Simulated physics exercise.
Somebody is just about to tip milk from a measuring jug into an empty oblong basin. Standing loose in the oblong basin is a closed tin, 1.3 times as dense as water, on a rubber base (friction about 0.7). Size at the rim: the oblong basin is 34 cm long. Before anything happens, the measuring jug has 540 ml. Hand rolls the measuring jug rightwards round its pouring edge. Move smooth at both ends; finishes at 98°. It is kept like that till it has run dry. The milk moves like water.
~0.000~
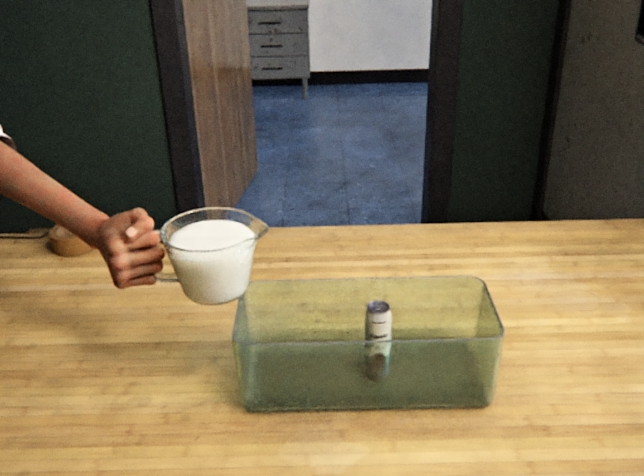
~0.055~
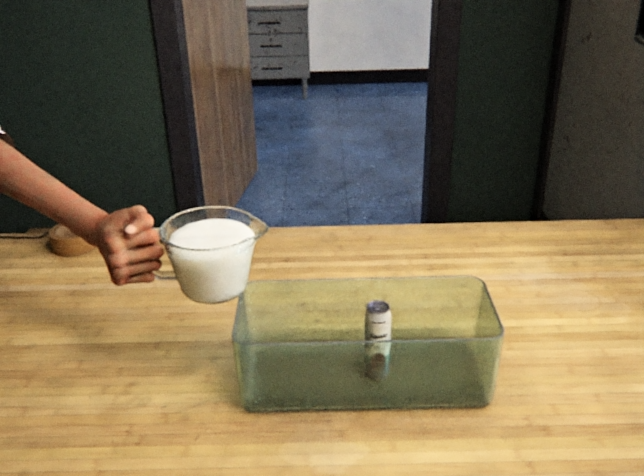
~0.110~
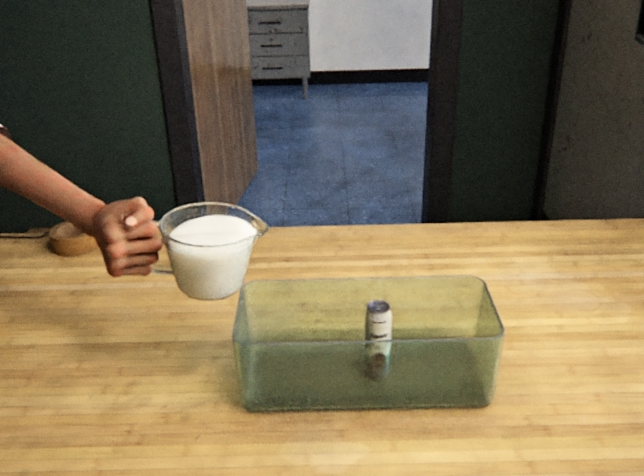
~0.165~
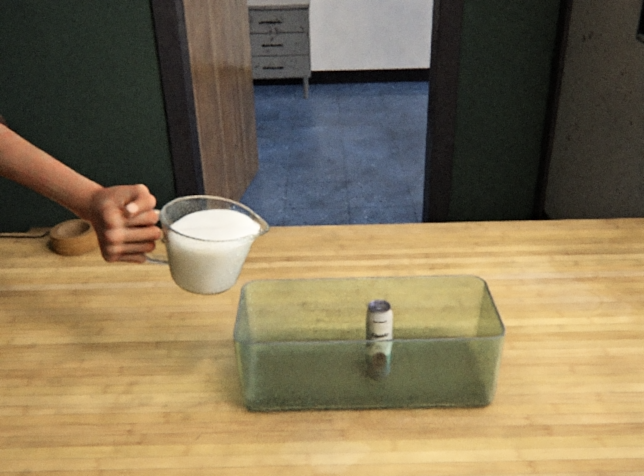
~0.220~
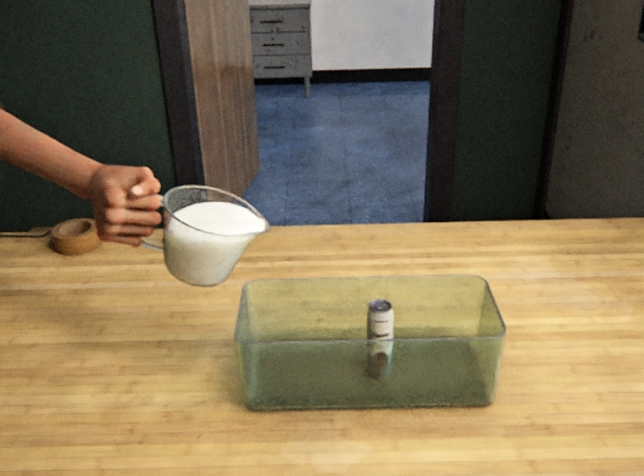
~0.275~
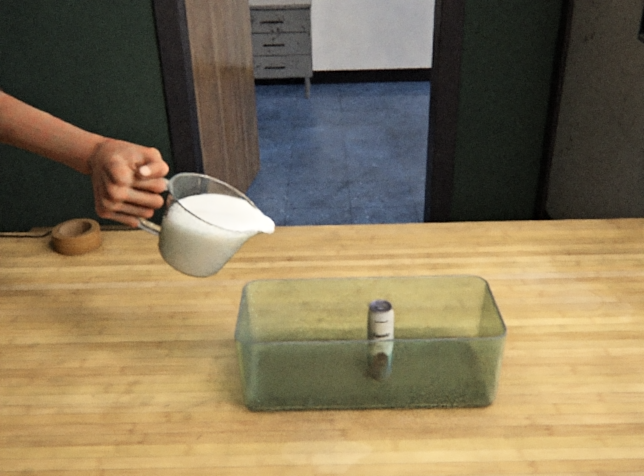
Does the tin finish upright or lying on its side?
It finishes upright.
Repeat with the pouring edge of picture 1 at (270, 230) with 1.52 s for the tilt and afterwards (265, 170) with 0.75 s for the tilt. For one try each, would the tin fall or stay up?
Run one: It does not tip. Run two: It tumbles.
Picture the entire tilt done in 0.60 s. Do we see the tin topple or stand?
Outcome - the tin comes down.
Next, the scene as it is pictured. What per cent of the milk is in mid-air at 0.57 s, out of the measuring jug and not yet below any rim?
About 38 per cent.
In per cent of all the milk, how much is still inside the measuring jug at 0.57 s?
Around 48 percent.
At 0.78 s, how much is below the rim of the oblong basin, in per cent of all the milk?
74 %, more or less.
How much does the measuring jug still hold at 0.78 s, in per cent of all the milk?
Roughly 5 per cent.
By 0.57 s the tilt is 84° and 49 per cent is still to pour; the tin stands where it began.
By 0.78 s the tilt is 98° and 5 per cent is still to pour; the tin stands 1 cm from where it began.
By 1.01 s the tilt is 98° and 0 per cent is still to pour; the tin leans 4°.
By 1.25 s the tilt is 98° and 0 per cent is still to pour; the tin stands 2 cm from where it began.
At rest the tin stands 2 cm from where it began.
